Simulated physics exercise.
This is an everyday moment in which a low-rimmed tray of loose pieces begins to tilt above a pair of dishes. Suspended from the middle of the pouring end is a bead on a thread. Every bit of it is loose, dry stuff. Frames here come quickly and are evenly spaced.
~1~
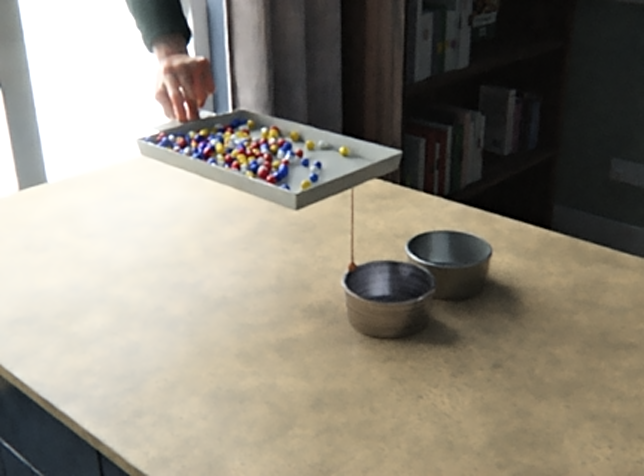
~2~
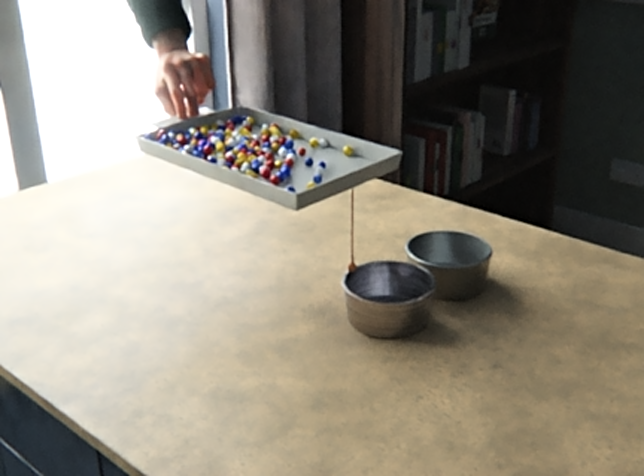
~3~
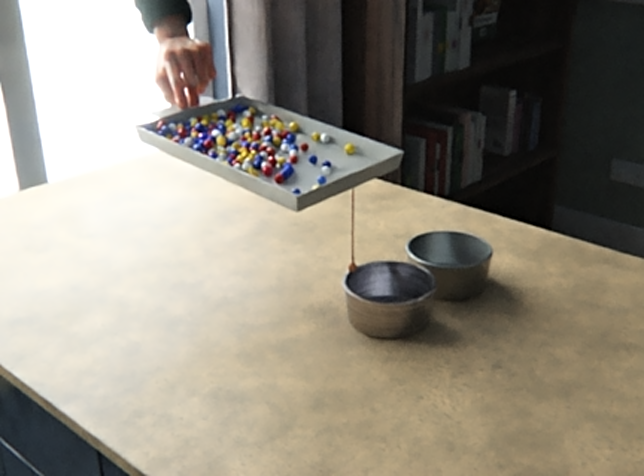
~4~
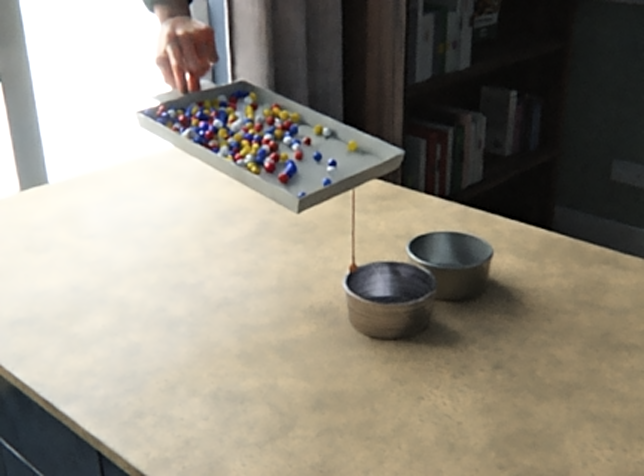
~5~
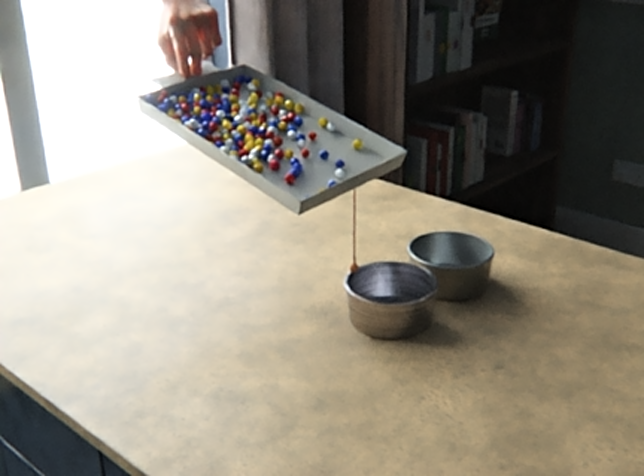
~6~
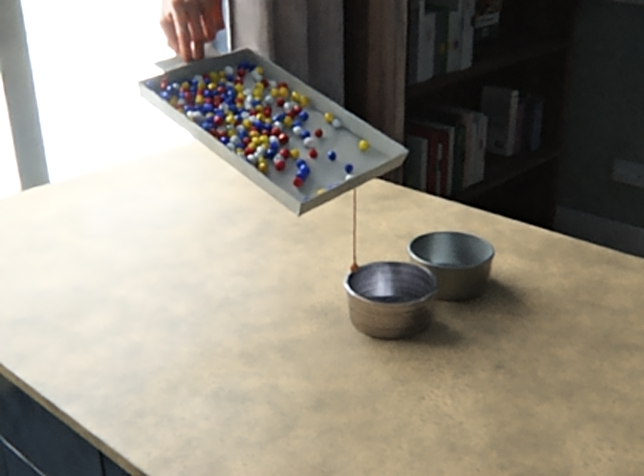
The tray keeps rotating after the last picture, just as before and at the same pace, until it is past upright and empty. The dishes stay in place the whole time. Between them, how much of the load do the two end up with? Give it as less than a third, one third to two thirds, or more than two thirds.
Misses upwards of two thirds.
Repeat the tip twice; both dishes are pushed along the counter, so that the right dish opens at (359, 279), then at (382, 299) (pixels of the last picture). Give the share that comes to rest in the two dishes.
In order: 30 percent and 80 percent.
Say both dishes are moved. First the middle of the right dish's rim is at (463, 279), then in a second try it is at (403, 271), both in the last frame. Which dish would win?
Outcome A - the left-side one; outcome B - the left-side one.
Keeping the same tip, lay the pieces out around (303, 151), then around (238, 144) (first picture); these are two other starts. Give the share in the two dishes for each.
Some 20 and then some 20 per cent.
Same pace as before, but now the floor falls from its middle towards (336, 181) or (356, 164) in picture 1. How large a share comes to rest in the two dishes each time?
You'd see roughly 50 per cent the first time and 60 per cent the second.
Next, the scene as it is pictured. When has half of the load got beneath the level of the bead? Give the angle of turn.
Around 90 degrees of turn.
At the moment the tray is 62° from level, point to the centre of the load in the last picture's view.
Somewhere near pixel (336, 183).
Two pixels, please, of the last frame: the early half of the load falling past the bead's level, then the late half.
Around (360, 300) and then (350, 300).
Shortly afterwards, tray tipped steeply; the bulk on the tray; only a few in the left dish; a little outside both; near a quarter in the air.
Next, tray tipped right over; a little on the tray; near a quarter in the left dish; near half outside both; a little in the air.
Some moments later, tray tipped past a quarter turn; near a quarter in the left dish; the bulk outside both.
In the end, tray tipped past a quarter turn; near a quarter in the left dish; none at all in the right dish; the bulk outside both.
